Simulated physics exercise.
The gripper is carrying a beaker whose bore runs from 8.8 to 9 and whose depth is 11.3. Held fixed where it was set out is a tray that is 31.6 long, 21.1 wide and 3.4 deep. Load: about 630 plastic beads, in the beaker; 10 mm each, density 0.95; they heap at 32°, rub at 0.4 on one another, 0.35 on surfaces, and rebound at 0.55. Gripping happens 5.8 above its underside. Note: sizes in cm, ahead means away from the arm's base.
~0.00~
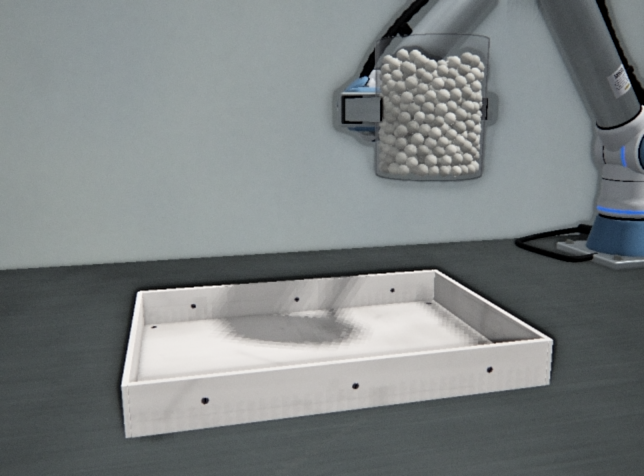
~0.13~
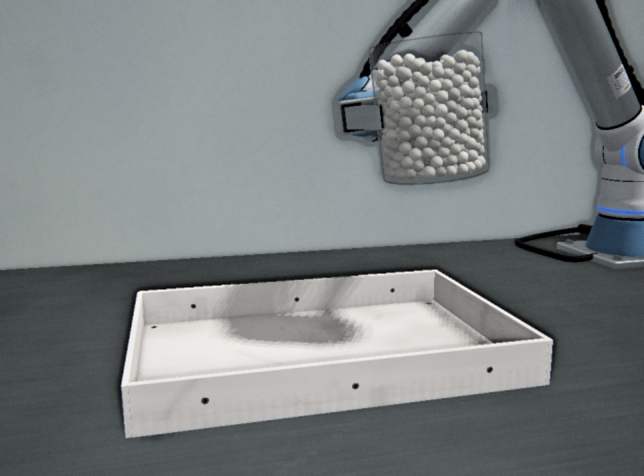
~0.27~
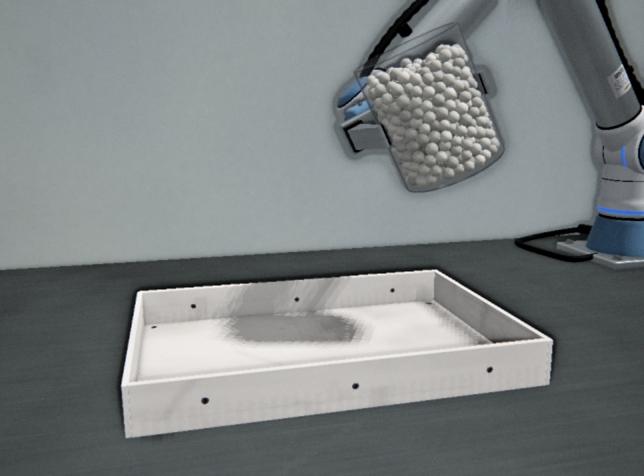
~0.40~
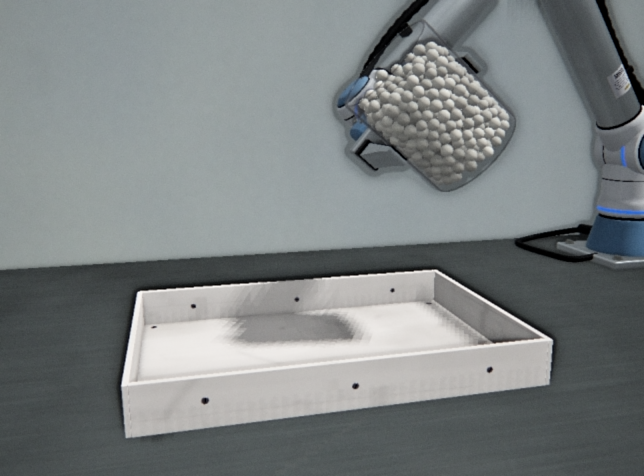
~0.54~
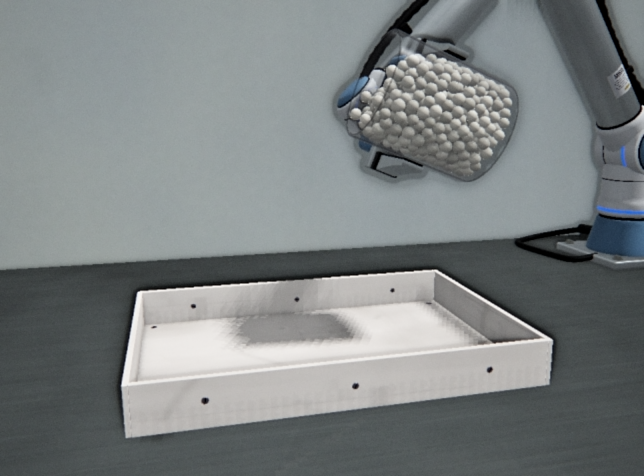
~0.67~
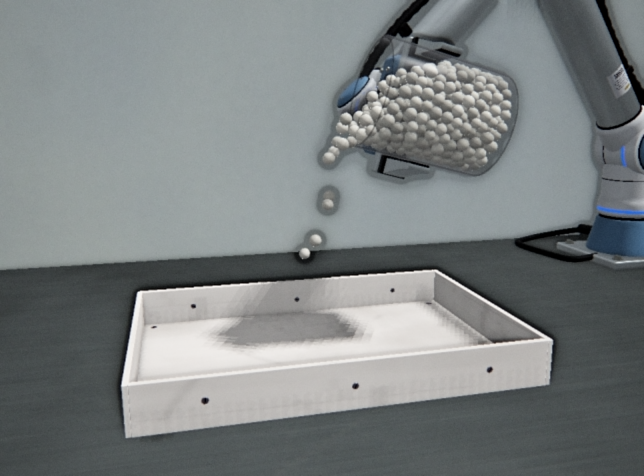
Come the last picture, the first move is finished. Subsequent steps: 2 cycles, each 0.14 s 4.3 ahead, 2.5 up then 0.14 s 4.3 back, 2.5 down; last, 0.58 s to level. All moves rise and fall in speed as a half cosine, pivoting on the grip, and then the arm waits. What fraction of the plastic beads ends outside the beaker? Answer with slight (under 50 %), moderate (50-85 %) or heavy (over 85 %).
Moderate.
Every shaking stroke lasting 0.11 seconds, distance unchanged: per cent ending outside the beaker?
It would be near 80 per cent.
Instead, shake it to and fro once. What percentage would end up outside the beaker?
Estimate for that case: 45 %.
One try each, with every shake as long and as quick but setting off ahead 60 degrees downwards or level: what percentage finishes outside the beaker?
Result: Approx. 20 % and 55 %, one try each.
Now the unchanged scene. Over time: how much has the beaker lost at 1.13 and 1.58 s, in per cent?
Around 45 % and around 65 %.
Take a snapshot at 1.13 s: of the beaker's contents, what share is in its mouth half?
Roughly 60 %.
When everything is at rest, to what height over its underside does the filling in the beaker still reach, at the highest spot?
Around 6.5 centimetres above the underside.
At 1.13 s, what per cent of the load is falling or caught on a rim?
2 %.
After 1.13 s, tilted 75° forward, highest piece 25 above the table; 350 in the beaker, 266 in the tray, 11 in flight or on a rim.
After 1.58 s, tilted 25° forward, highest piece 25 above the table; 403 in the tray, 219 in the beaker, 5 on the table or floor.
After 2.01 s, level, highest piece 22 above the table; 403 in the tray, 219 in the beaker, 5 on the table or floor.
After 3.06 s, level, highest piece 22 above the table; 403 in the tray, 219 in the beaker, 5 on the table or floor.
In the end, 403 in the tray, 219 in the beaker, 5 on the table or floor. That is 65 % outside the beaker.
